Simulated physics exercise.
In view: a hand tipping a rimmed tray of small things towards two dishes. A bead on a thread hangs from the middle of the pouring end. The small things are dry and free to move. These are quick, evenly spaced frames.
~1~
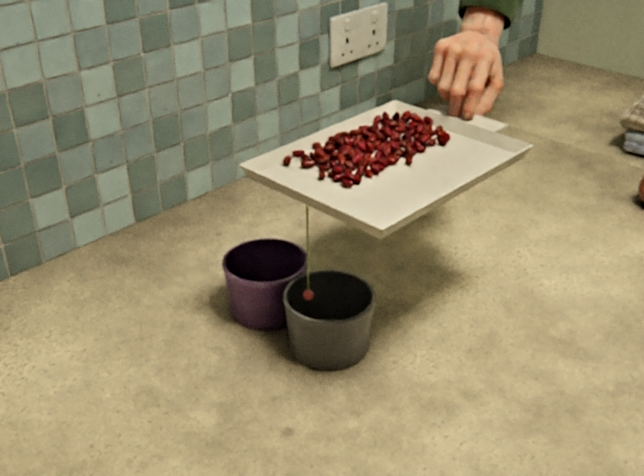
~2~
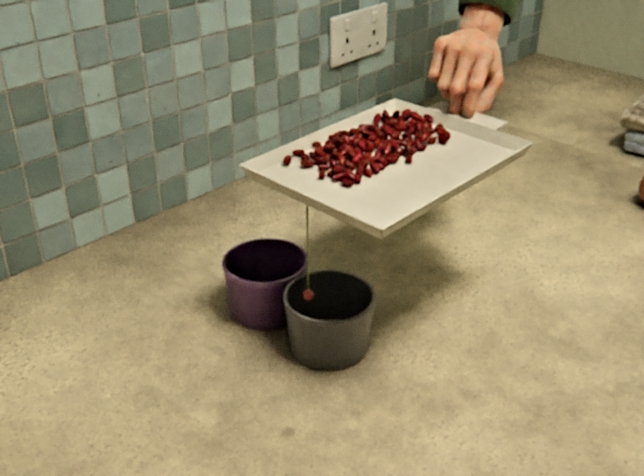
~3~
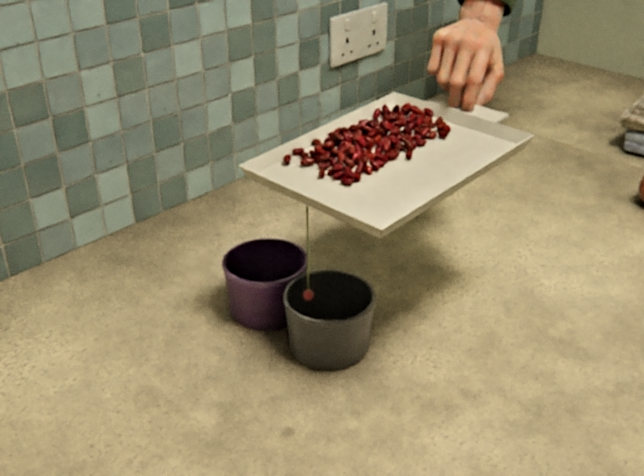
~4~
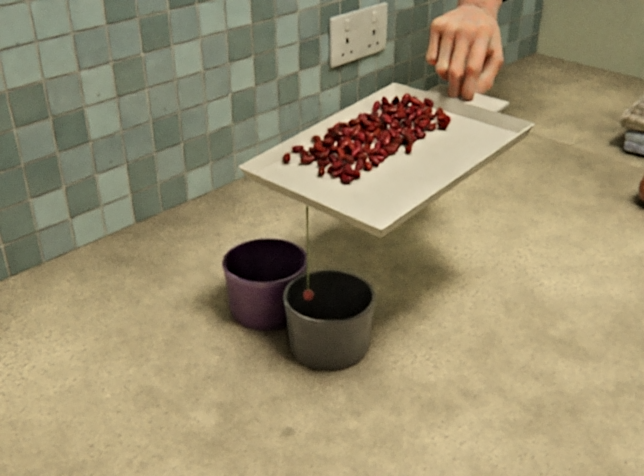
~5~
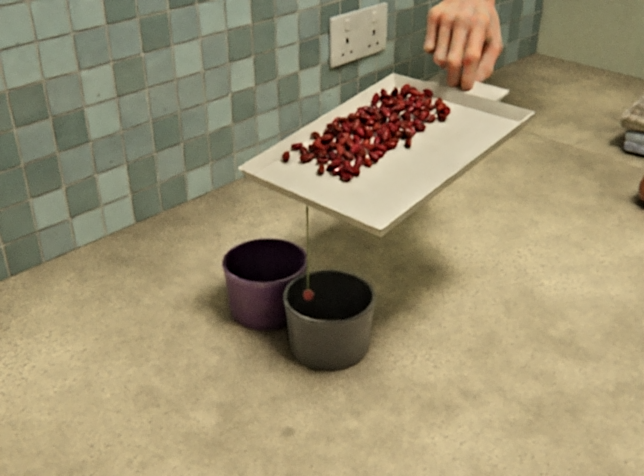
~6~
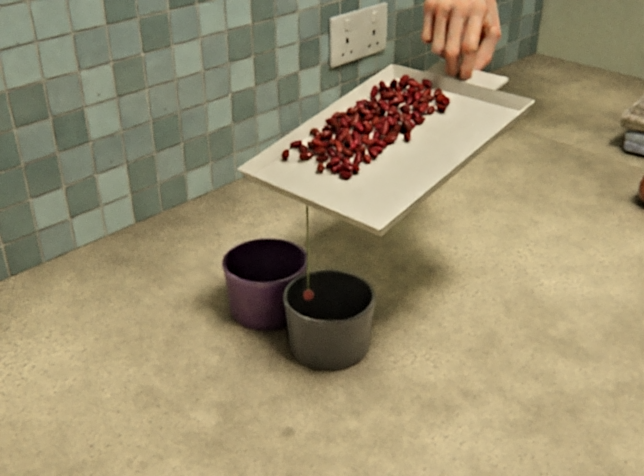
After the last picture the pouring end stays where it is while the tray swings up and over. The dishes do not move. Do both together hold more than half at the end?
In the dishes lies less than half of it.
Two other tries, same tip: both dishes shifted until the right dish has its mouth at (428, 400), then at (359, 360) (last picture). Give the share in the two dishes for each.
Near 10 % and 40 %.
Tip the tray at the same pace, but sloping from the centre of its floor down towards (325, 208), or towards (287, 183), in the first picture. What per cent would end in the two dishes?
First some 0, then 50 per cent.
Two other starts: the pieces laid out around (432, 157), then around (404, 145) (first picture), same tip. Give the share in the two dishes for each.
The first gives 0 %, the second 0 %.
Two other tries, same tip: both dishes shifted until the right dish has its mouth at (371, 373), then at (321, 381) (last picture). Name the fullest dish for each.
The first try: The left one. The second: The left dish.
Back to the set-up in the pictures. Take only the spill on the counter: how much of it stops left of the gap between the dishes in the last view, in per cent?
Close to 90 per cent.
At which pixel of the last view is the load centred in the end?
Close to (233, 368).
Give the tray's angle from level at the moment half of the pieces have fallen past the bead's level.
Near 95 degrees.
Soon after the last picture, tray tipped steeply; most on the tray; a stray few outside both; a small part in the air.
A little later, tray tipped right over; a small part on the tray; about two thirds outside both; about a quarter in the air.
Later still, tray tipped past a quarter turn; a stray few in the right dish; a stray few in the left dish; nearly all outside both.
At rest, tray tipped past a quarter turn; a stray few in the right dish; a stray few in the left dish; nearly all outside both.
